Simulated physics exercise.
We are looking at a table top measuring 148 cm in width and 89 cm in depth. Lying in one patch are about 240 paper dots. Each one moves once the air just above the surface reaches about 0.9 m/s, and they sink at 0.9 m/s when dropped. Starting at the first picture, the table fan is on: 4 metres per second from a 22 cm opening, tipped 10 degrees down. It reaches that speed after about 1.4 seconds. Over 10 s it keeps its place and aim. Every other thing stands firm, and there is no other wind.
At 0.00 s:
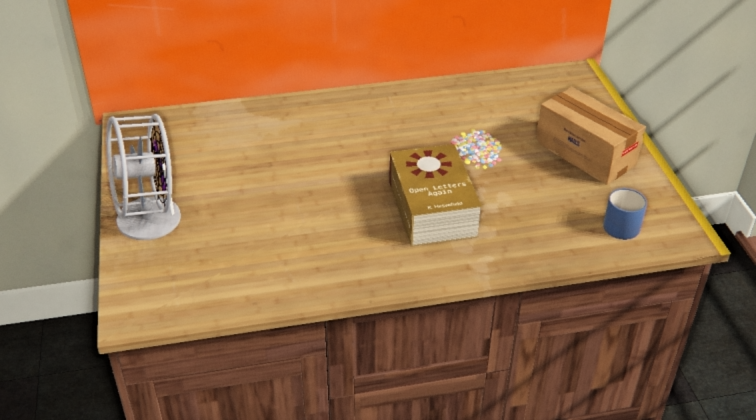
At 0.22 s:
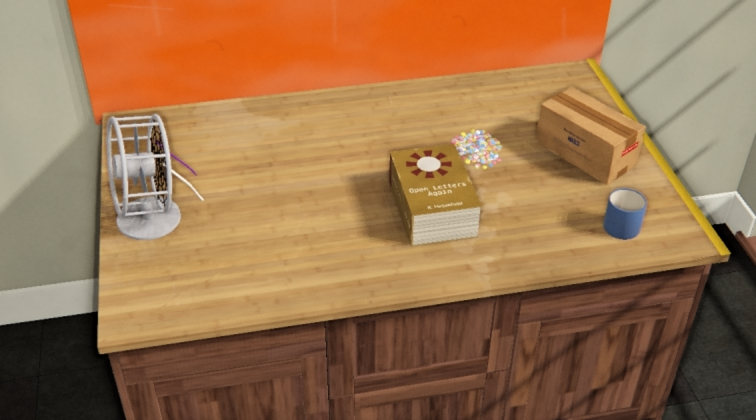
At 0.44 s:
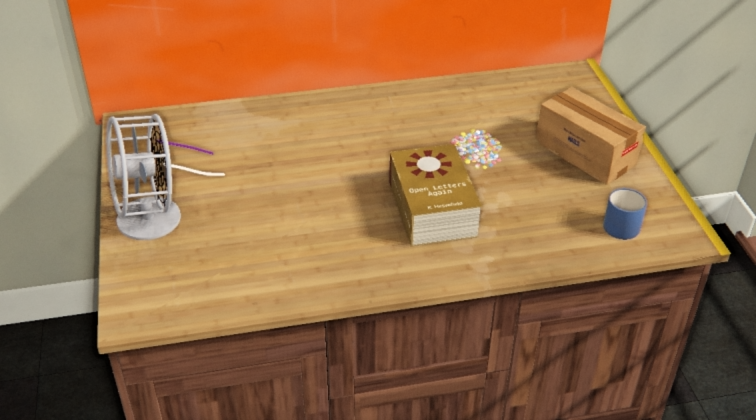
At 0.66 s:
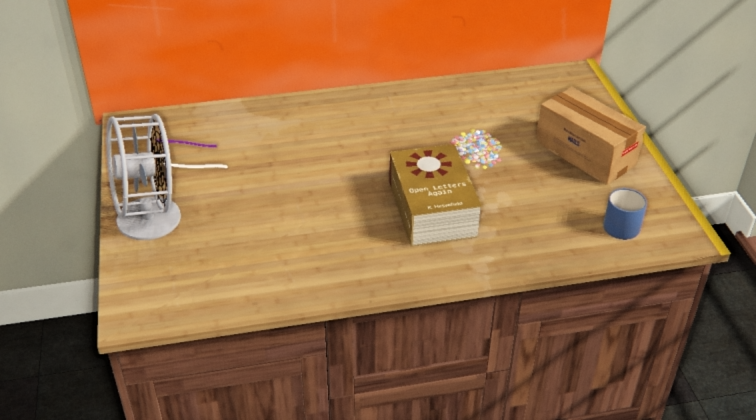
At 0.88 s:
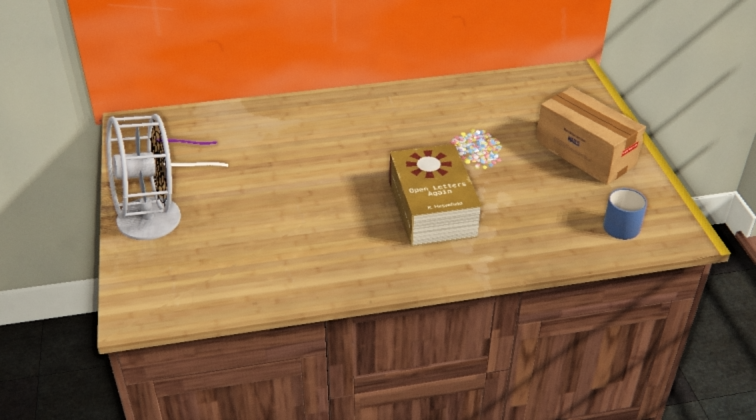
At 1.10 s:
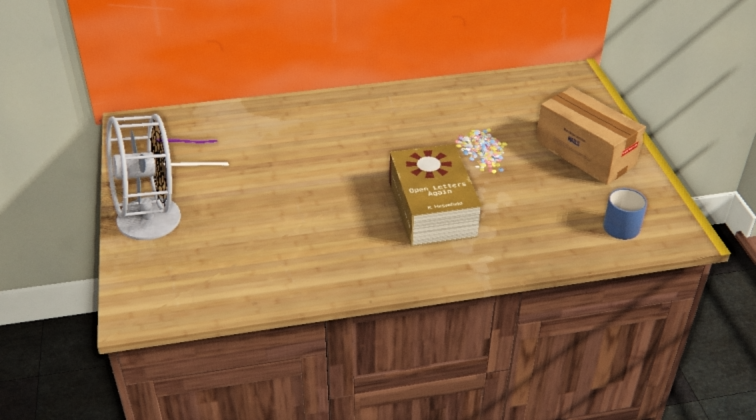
A wooden table holds a fan whose ribbons stream out before some paper dots shift slightly.
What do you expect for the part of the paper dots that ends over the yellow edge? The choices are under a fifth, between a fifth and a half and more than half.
Expect more than fifty percent of them over that edge.
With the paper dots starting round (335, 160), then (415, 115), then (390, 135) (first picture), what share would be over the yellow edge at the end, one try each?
About 100, 100 and 100 in a hundred, in that order.
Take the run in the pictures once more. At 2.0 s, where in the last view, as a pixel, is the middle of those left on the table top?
I'd point to somewhere around (600, 217).
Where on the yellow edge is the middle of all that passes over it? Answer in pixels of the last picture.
(638, 122).
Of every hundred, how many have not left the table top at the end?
Estimate: Close to 5 percent.
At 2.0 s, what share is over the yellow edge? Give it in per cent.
Roughly 60 per cent.
After 2.0 s, 60 % are over the yellow edge; the middle of those still in play is near (602, 218); 45 % have settled or left.
After 3.2 s, 68 % are over the yellow edge; the middle of those still in play is near (562, 239); 82 % have settled or left.
After 5.5 s, 70 % are over the yellow edge; 89 % have settled or left.
After 10.0 s, at the end, 72 % are over the yellow edge.
